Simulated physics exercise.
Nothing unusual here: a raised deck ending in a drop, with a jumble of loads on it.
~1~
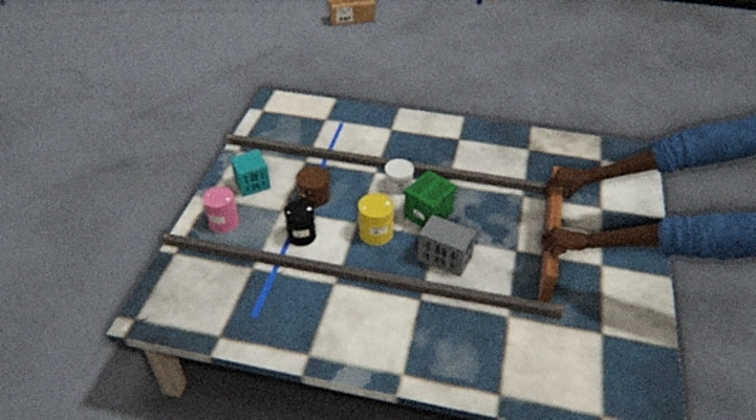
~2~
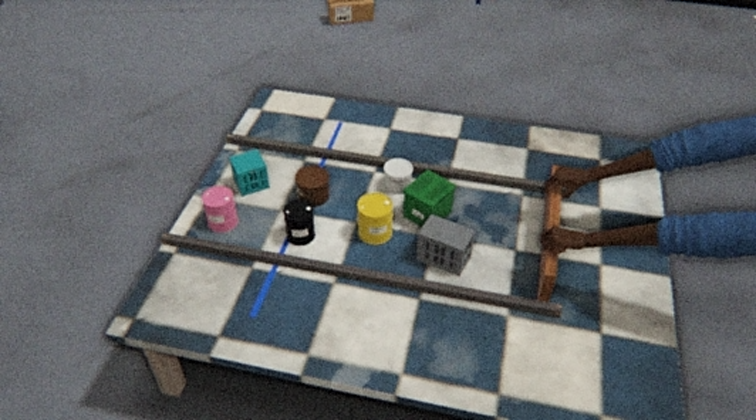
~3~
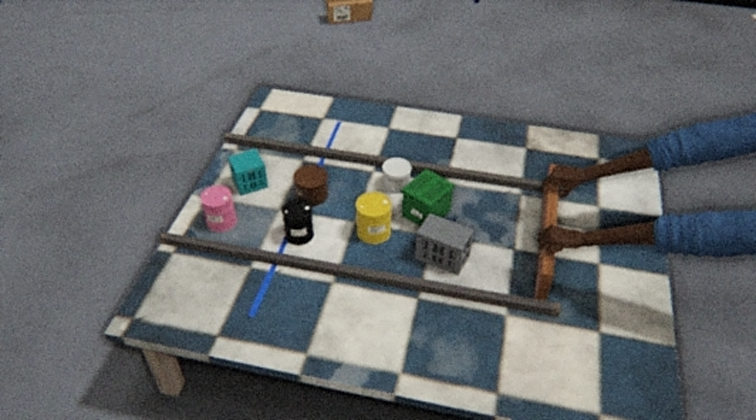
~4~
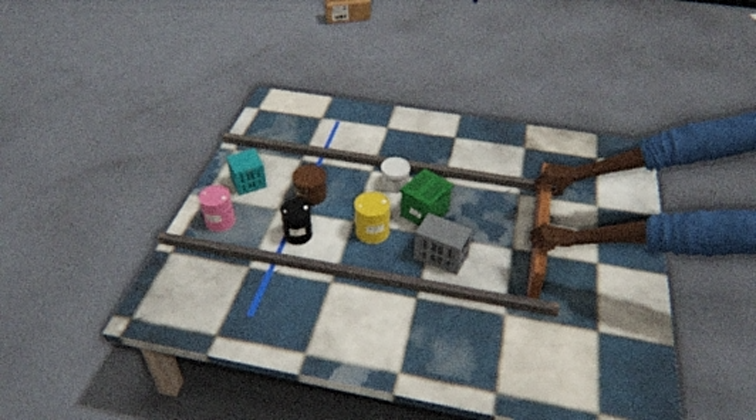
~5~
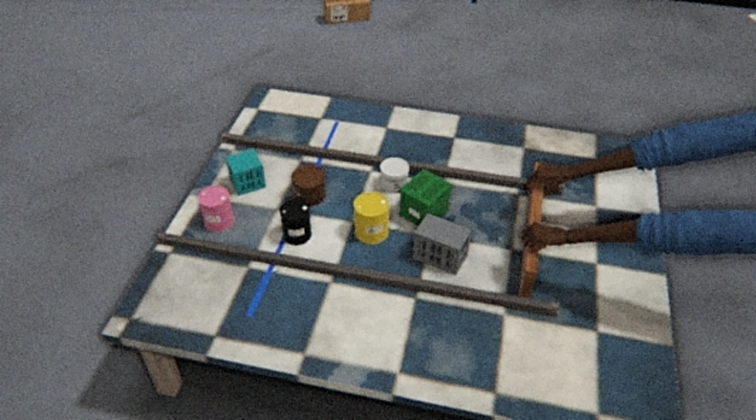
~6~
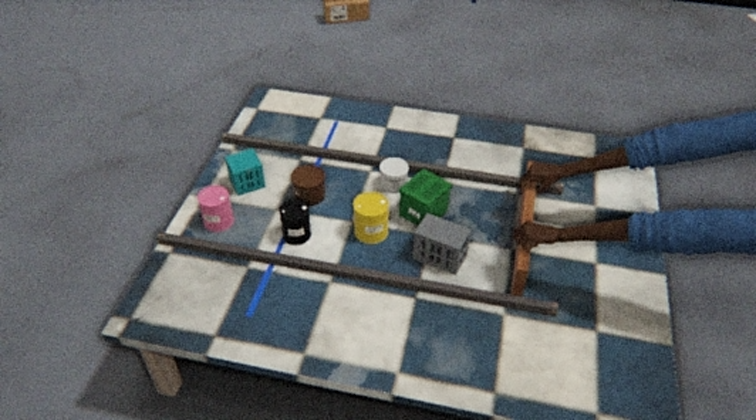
To begin with, two hands grip a wooden plank at the right of a checkered deck, where colourful canisters, pails and crates sit between two rails near a blue tape line. The hands then slide the plank a short way left, while the loads stay practically still, the plank remaining apart from them.
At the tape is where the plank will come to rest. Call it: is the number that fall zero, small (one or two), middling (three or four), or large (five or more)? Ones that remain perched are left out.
It is zero.
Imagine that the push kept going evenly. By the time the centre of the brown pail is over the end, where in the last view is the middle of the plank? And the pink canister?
Roughly at (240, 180) and roughly at (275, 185).
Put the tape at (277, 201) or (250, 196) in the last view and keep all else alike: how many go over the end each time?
First try 0, second try 2.
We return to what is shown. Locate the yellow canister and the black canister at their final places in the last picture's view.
Around (246, 194), then around (225, 213).
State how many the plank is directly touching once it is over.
Number in contact with it: 3.
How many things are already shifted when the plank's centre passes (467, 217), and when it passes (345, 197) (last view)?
I get 1 at the one place and 6 at the other.
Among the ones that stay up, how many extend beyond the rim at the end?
In total, 0 of them.
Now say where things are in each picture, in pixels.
The first frame shows pink canister (221, 210); turquoise crate (251, 173); brown pail (314, 187); plank (552, 232); tape (304, 206).
The second frame shows turquoise crate (250, 173); black canister (300, 223).
The third frame shows brown pail (311, 186); plank (548, 230).
The fourth frame shows pink canister (217, 209); yellow canister (372, 218).
The fifth frame shows turquoise crate (246, 172); white pail (394, 176).
The sixth frame shows pink canister (216, 209); turquoise crate (245, 172); brown pail (309, 186); plank (525, 227); tape (299, 204).
Early on, none off yet; pink canister at rest near (216, 209); turquoise crate at rest near (245, 172); brown pail at rest near (309, 186).
Finally, the number that fall off is zero.
